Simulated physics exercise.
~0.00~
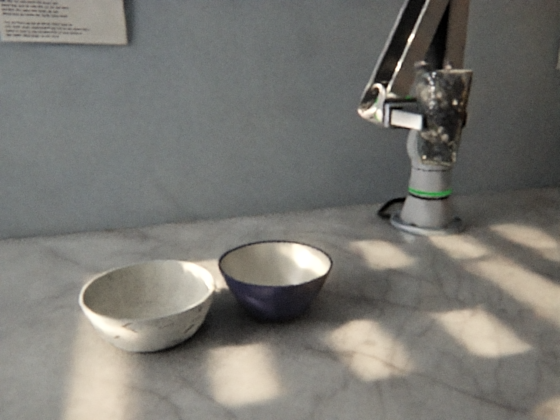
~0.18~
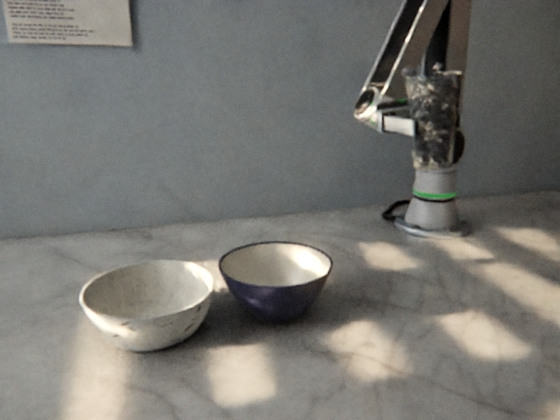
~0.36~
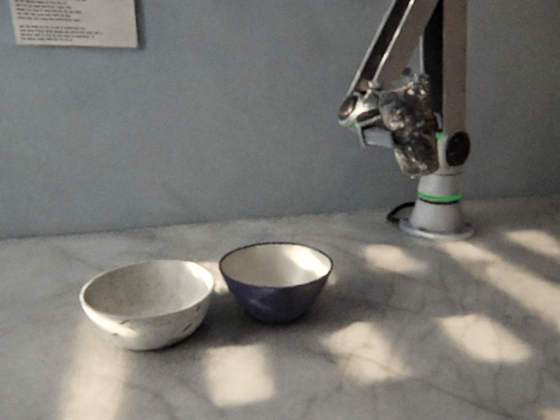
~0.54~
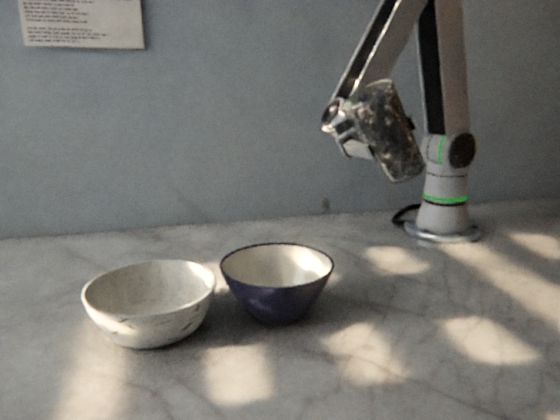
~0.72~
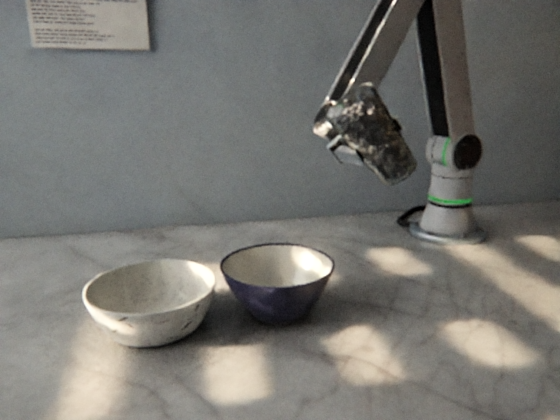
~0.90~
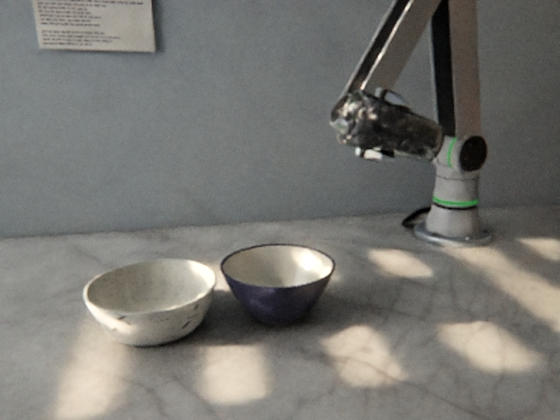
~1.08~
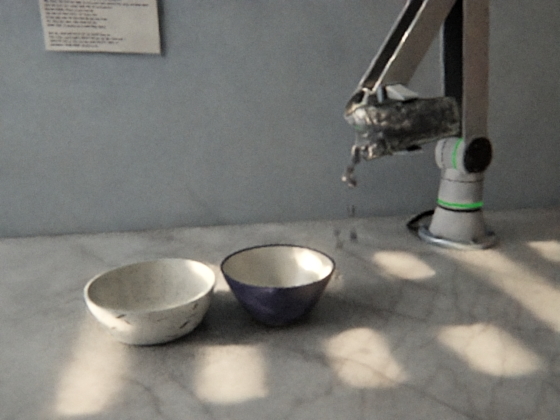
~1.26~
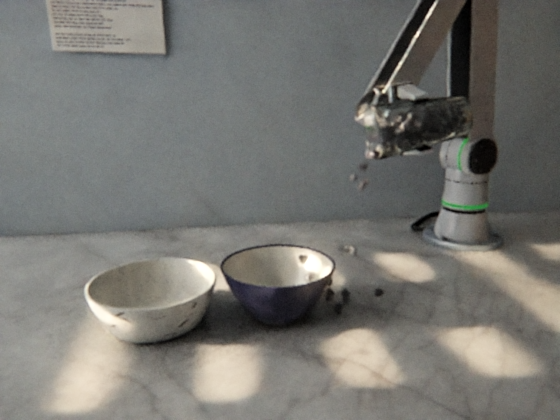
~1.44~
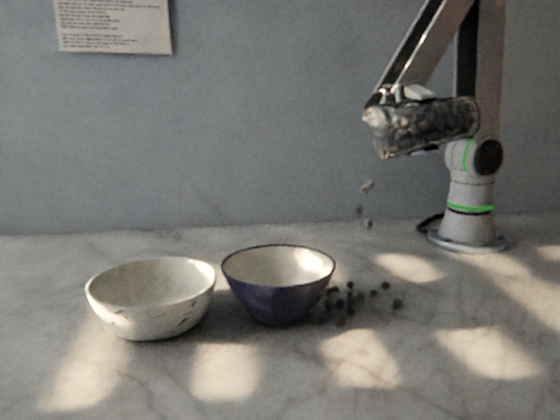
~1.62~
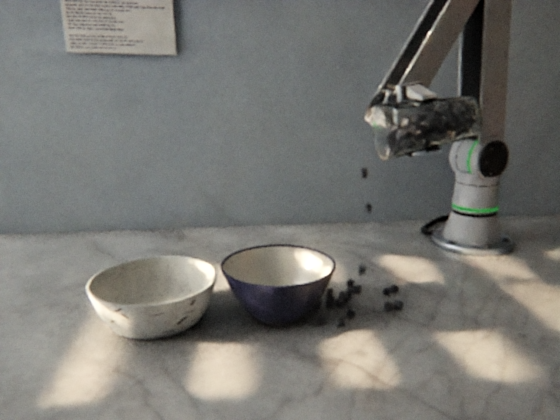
At the start, a robot arm holds a clear tumbler of small dark pebbles upright on the right, behind two bowls on a marble table, one speckled white and one dark blue. The arm swings the tumbler left and tips it until it lies on its side. It then draws back to the right, and pebbles begin to spill from the mouth. A few reach the blue bowl, but most drop beside it and scatter across the tabletop. At the end, the tilted tumbler still holds most of its load while a last few pebbles fall.
